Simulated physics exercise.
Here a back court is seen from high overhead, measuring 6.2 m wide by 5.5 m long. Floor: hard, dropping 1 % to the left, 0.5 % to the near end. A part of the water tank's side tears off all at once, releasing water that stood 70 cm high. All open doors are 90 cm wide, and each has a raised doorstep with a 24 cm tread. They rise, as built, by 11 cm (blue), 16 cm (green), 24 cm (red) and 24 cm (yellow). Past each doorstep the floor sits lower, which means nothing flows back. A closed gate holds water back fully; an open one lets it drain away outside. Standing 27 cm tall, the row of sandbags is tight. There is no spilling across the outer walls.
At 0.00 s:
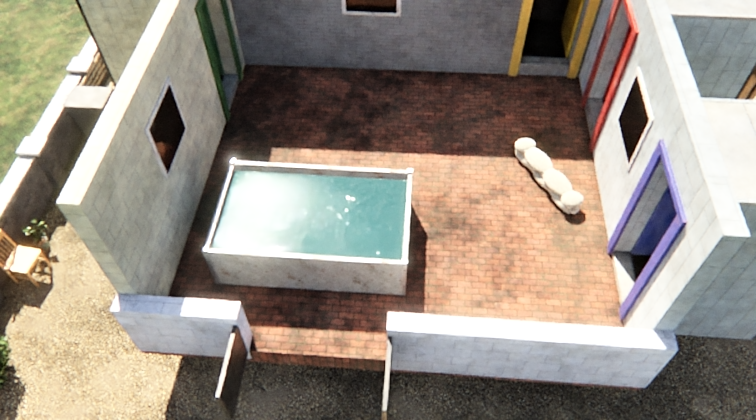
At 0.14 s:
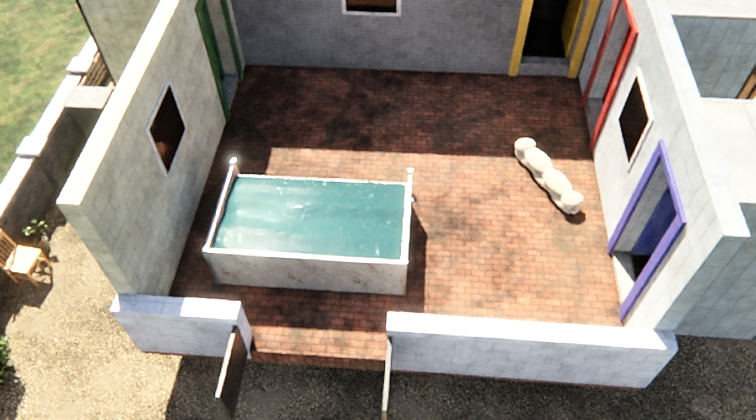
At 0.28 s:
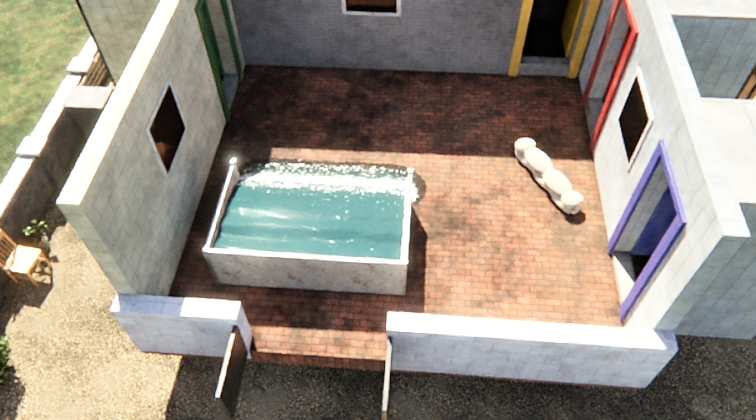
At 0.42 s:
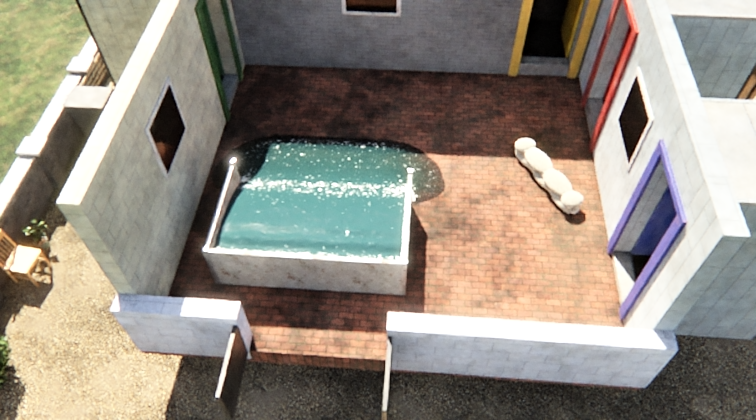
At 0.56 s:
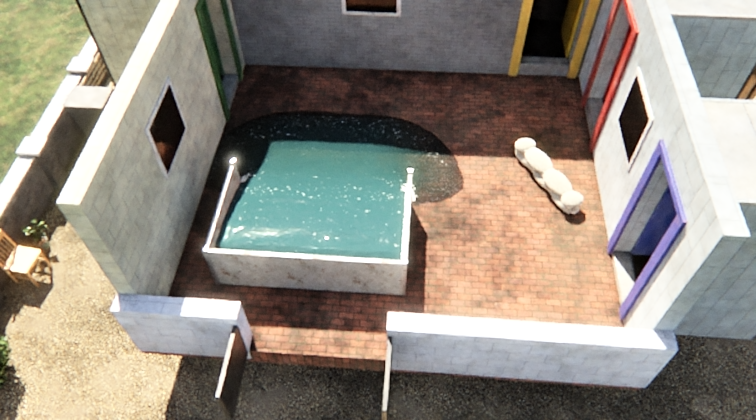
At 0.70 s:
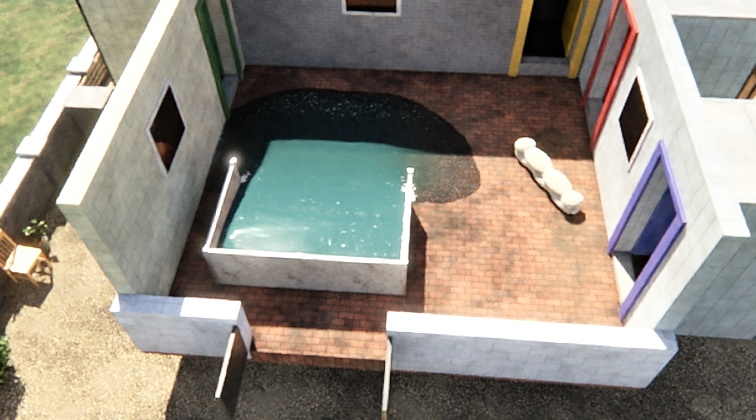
At the start, a raised tank of greenish water sits calmly on a brick courtyard between pale walls. Then its far side gives way, and water pours out in a frothy white band, spreading across the bricks behind it and to the right as a widening dark, wet patch.
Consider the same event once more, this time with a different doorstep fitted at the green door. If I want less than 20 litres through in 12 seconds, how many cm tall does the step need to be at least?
You would need about 29 cm.
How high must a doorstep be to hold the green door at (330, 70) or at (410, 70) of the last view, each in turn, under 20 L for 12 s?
About 34 and 24 cm.
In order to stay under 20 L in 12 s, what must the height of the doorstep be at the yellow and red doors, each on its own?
About 12.0 cm at yellow and about 13.0 cm at red.
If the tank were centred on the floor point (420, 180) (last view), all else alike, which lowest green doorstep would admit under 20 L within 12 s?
26 cm or thereabouts.
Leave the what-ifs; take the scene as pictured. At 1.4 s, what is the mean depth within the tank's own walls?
Around 27 centimetres.
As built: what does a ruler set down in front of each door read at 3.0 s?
Door by door in centimetres - blue 0, green 27, red 12, yellow 10.
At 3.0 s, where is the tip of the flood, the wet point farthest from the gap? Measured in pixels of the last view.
At about (576, 80).
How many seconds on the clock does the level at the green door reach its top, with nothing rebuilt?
Near 2.6 seconds.
After 1.4 s water covers 45 % of the floor, deepest (43 cm) near (245, 67); 14 cm at the green door, 0 litres in over its 16 cm doorstep.
After 3.0 s water covers 55 % of the floor, deepest (30 cm) near (576, 80); 27 cm at the green door, 69 litres in over its 16 cm doorstep.
After 12.0 s water covers 95 % of the floor, deepest (14 cm) near (232, 107); 14 cm at the green door, 95 litres in over its 16 cm doorstep.
At the green door as built, the water arrived by 0.9 s and peaked near 34 cm at 2.6 s.
Run again over the same 12 s with other heights there, 32 litres in over 25.5 cm, 7 litres over 34.5 cm. The limit of 20 litres is kept from about 29 cm up.
